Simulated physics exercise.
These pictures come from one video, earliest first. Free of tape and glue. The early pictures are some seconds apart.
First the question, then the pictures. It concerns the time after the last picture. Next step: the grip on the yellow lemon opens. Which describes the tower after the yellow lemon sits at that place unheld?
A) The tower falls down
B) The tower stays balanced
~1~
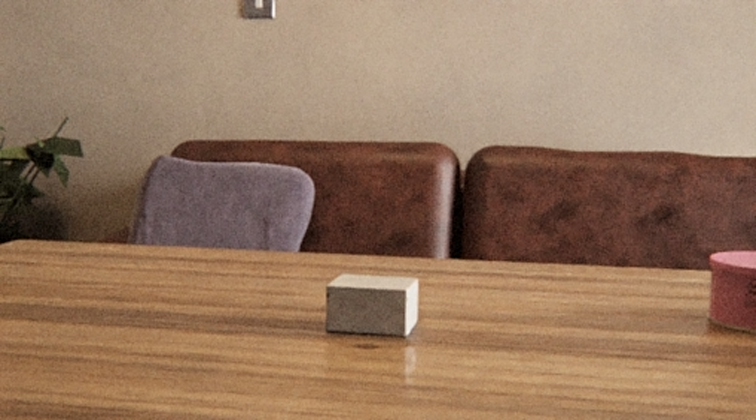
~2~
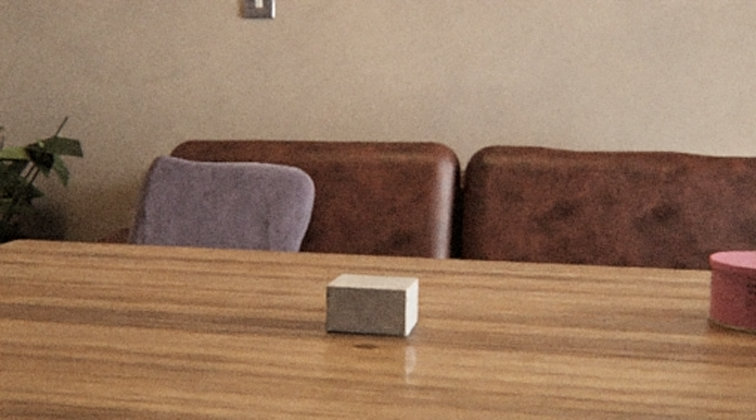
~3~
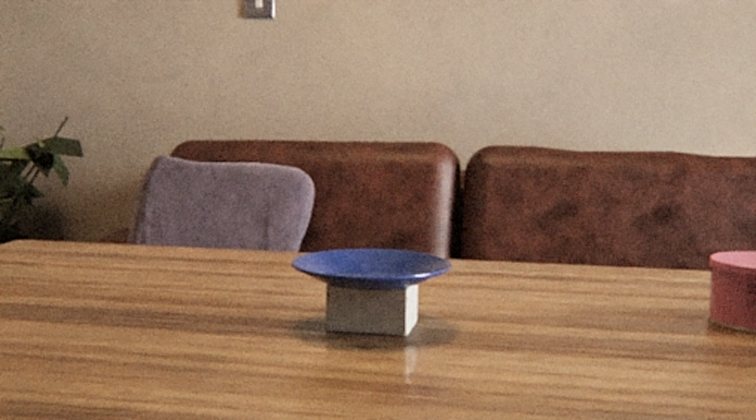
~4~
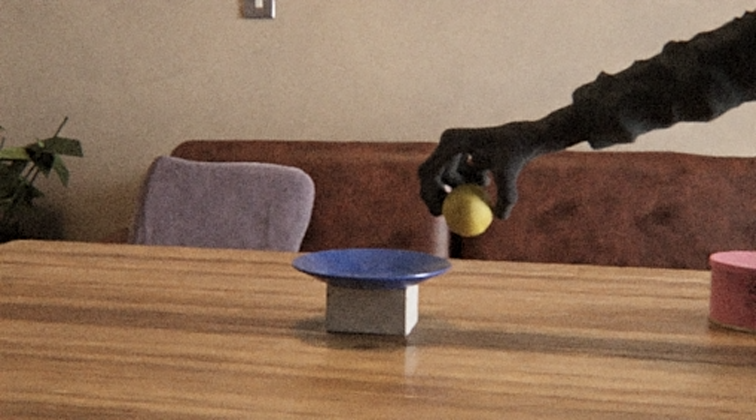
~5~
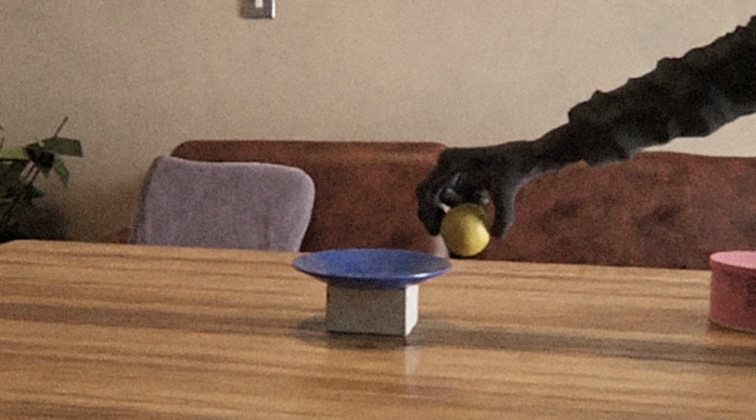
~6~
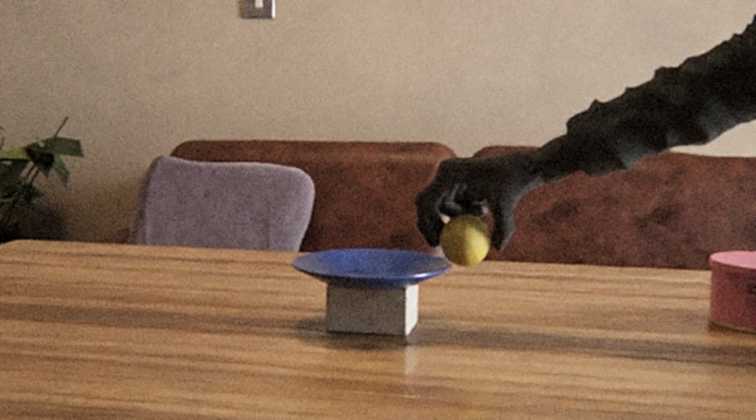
The tower falls down.
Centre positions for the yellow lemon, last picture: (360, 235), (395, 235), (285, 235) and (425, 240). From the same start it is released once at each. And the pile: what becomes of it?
Stays standing; stays standing; collapses; stays standing.
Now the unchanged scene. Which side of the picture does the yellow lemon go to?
It goes rightward.
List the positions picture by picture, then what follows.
In the first frame, the last thing is not in view yet; white block (373, 304).
In the second frame, the last thing is not in view yet.
In the third frame, the last thing is not in view yet.
In the fourth frame, on its way; yellow lemon (468, 210); white block (373, 304).
In the fifth frame, on its way; yellow lemon (466, 230); blue plate (372, 271).
In the sixth frame, set down, still held; yellow lemon (465, 240).
Then, 0.20 s after the last picture, yellow lemon rolled a little near (476, 257).
Then, 0.30 s after the last picture, yellow lemon now fallen.
Then, 0.40 s after the last picture, nothing new.
At rest, fallen, yellow lemon; the other 3 in place. Seen from the same camera at the end, yellow lemon near (500, 309). The pile comes apart.
